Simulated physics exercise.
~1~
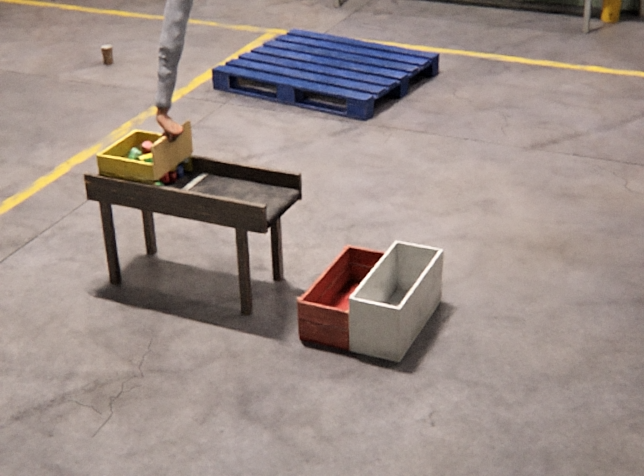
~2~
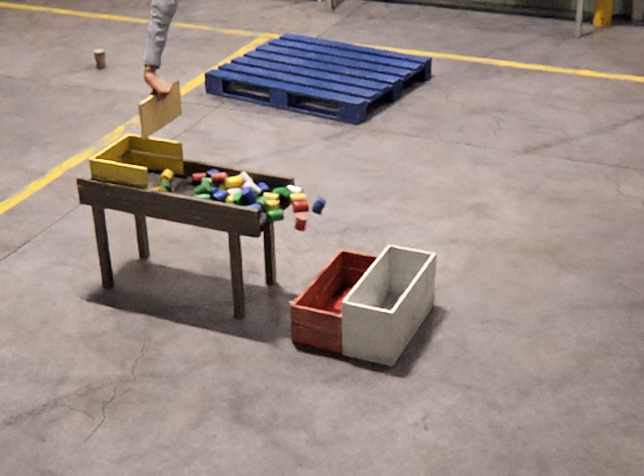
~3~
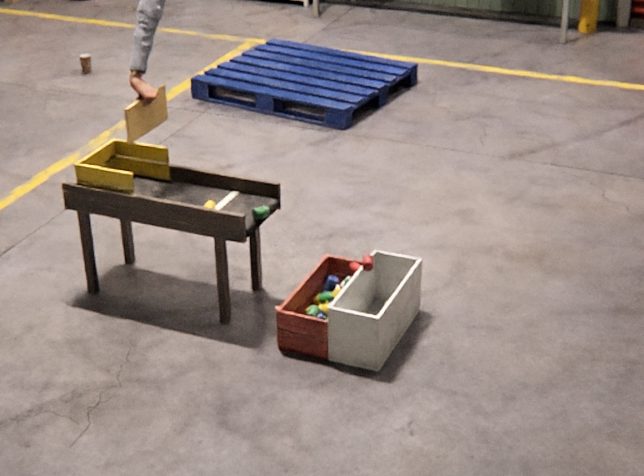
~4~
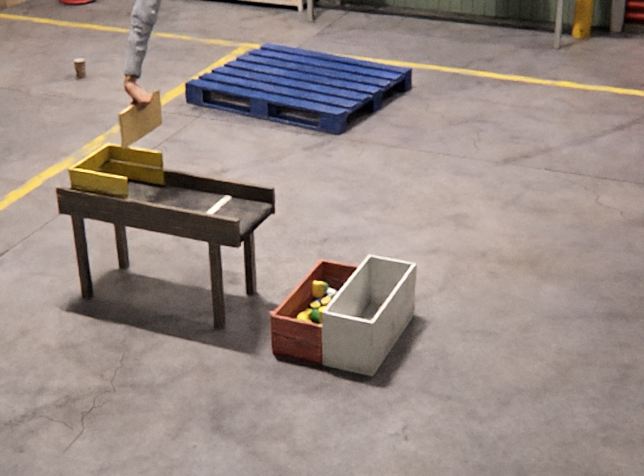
The video shows a hand lifting a board from a yellow pen on a dark raised belt, releasing small colorful pieces that travel right and spill off the end. Nearly all land in the red tote beside a white bin, leaving the pen and belt empty.
